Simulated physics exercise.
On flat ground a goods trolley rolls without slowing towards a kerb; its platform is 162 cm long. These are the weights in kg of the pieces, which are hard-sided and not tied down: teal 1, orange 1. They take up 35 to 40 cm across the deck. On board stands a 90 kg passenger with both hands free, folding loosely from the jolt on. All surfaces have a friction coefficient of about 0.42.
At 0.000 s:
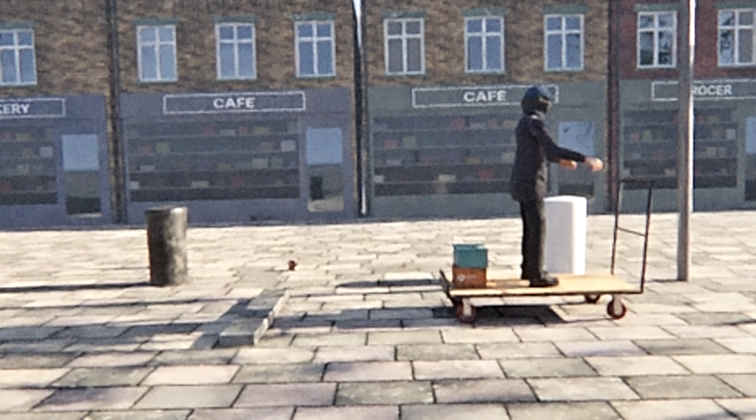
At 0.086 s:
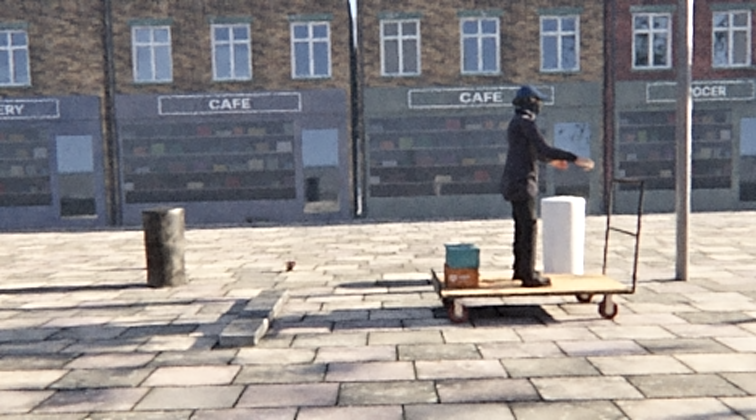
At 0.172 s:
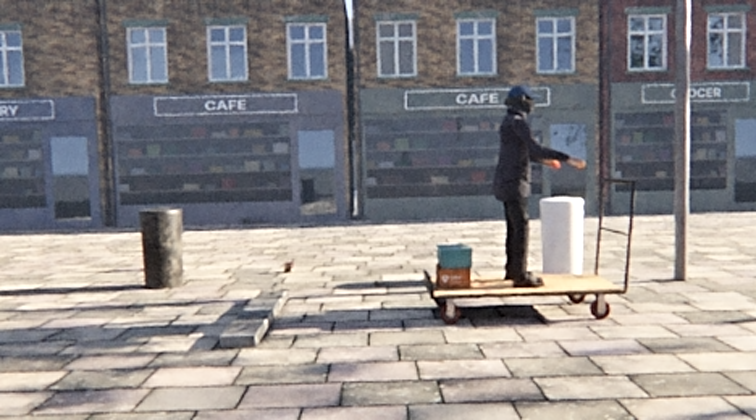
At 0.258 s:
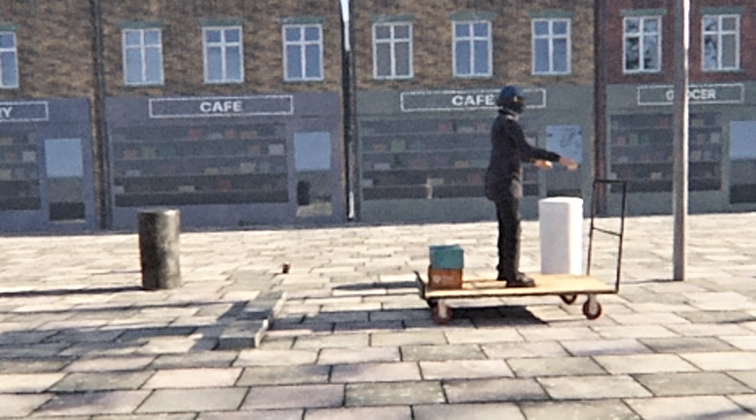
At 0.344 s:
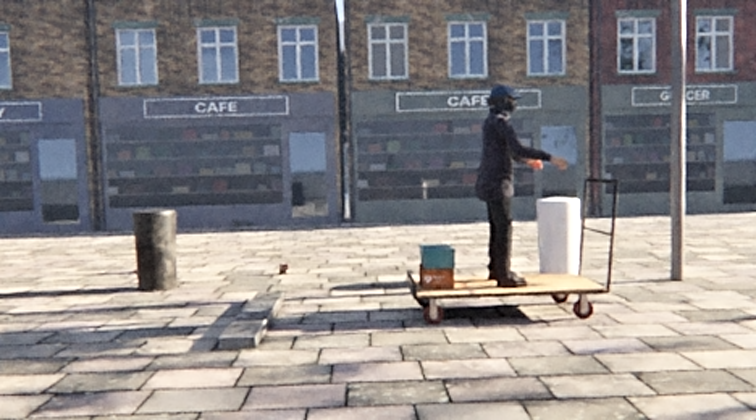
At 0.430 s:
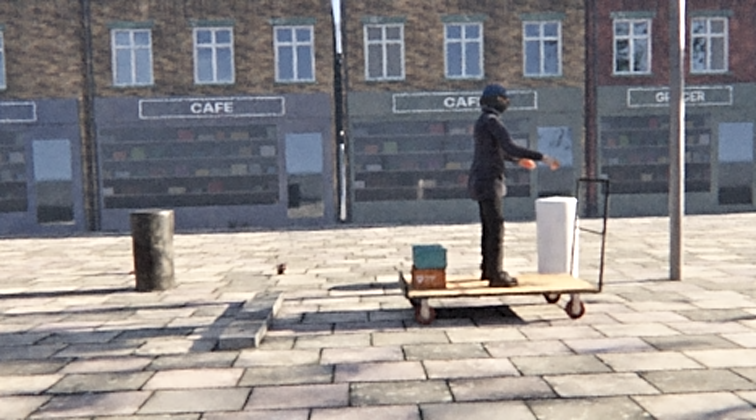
A dark-clothed passenger stands on a flat trolley rolling slowly left across the paved square.
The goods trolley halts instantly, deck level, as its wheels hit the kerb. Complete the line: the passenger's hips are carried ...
The passenger's hips are carried no farther than the deck.
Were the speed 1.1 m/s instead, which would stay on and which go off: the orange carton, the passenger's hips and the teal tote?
Then orange on, hips off, teal off.
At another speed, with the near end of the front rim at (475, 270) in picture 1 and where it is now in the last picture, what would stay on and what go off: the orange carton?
Orange: Kept.
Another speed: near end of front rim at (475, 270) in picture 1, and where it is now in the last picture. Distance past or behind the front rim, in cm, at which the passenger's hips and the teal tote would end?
Hips: 50 cm past; teal: 80 cm past.
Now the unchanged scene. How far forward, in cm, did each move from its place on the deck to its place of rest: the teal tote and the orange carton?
Roughly teal 25 cm, orange 5 cm.
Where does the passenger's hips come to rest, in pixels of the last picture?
Roughly pixel (271, 238).
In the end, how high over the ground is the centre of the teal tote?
Near 55 cm.
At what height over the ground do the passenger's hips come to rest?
The hips come to rest around 75 centimetres up.
The wheels strike at 1.85 s.
After 2.40 s the passenger's hips are 18 cm behind the rim, near (280, 238) in the last picture's view.
After 2.85 s the passenger's hips are 10 cm behind the rim, near (271, 238) in the last picture's view.
When all is still (5.0 s), nothing is past the rim; behind it, teal tote, orange carton and the passenger's hips.
